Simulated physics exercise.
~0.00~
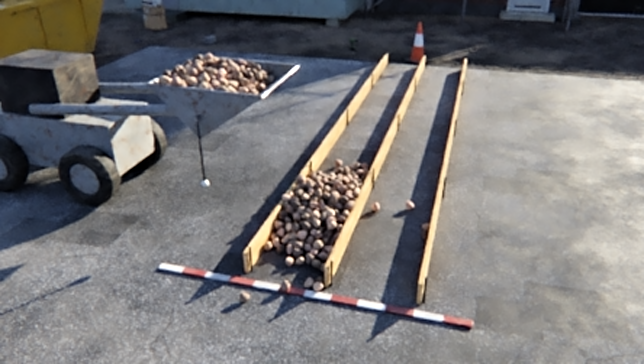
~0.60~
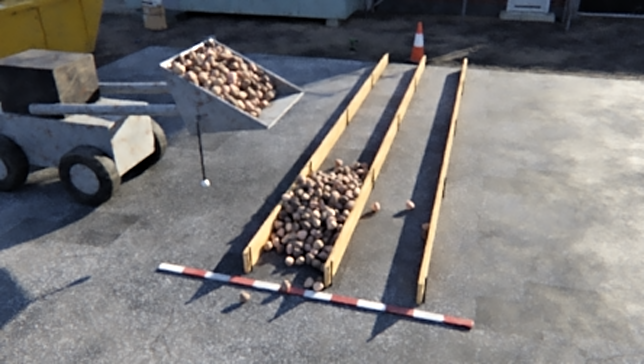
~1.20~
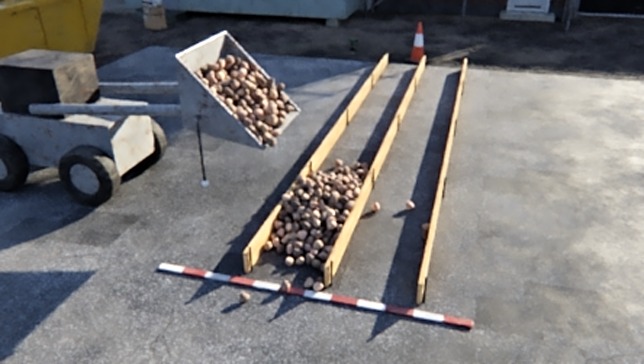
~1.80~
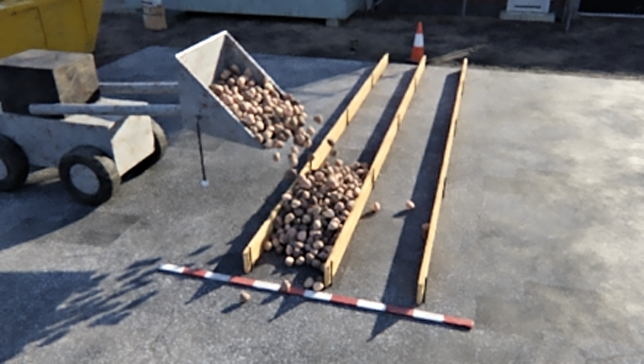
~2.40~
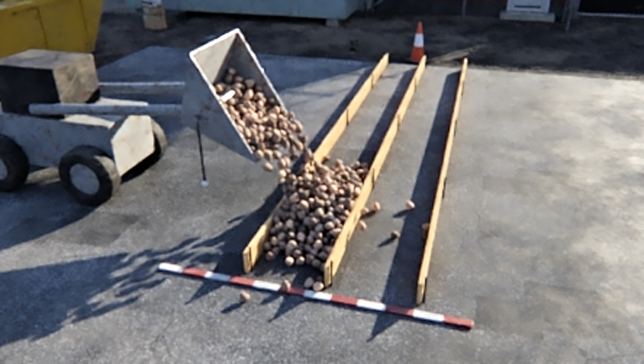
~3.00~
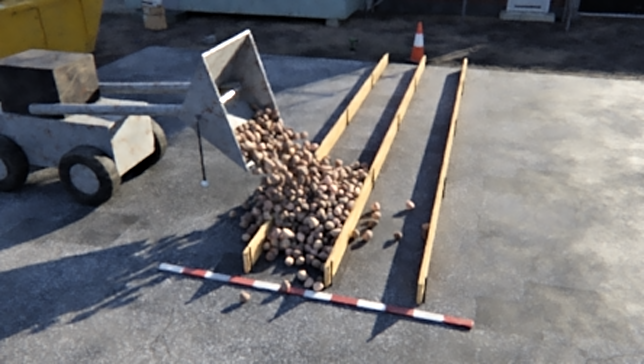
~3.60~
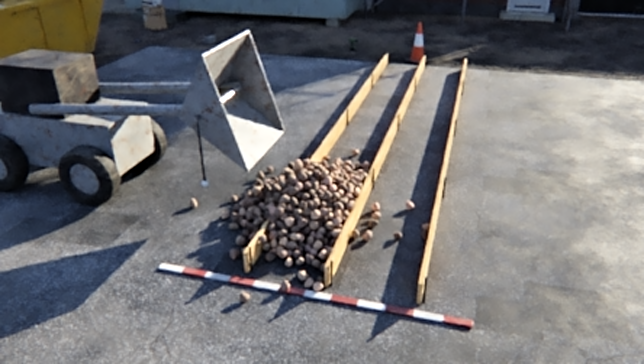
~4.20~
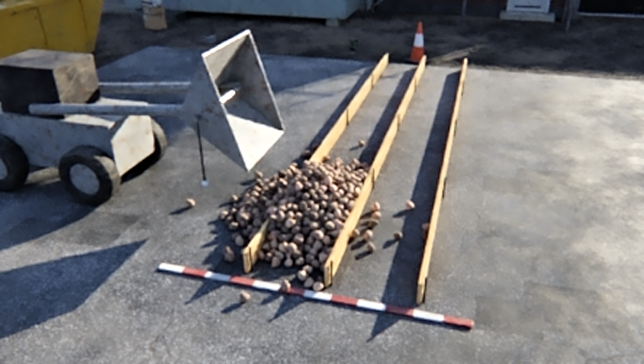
On a paved yard, a loader bucket tipping brown cobbles onto an existing heap between planks, many spilling outside the near bay.
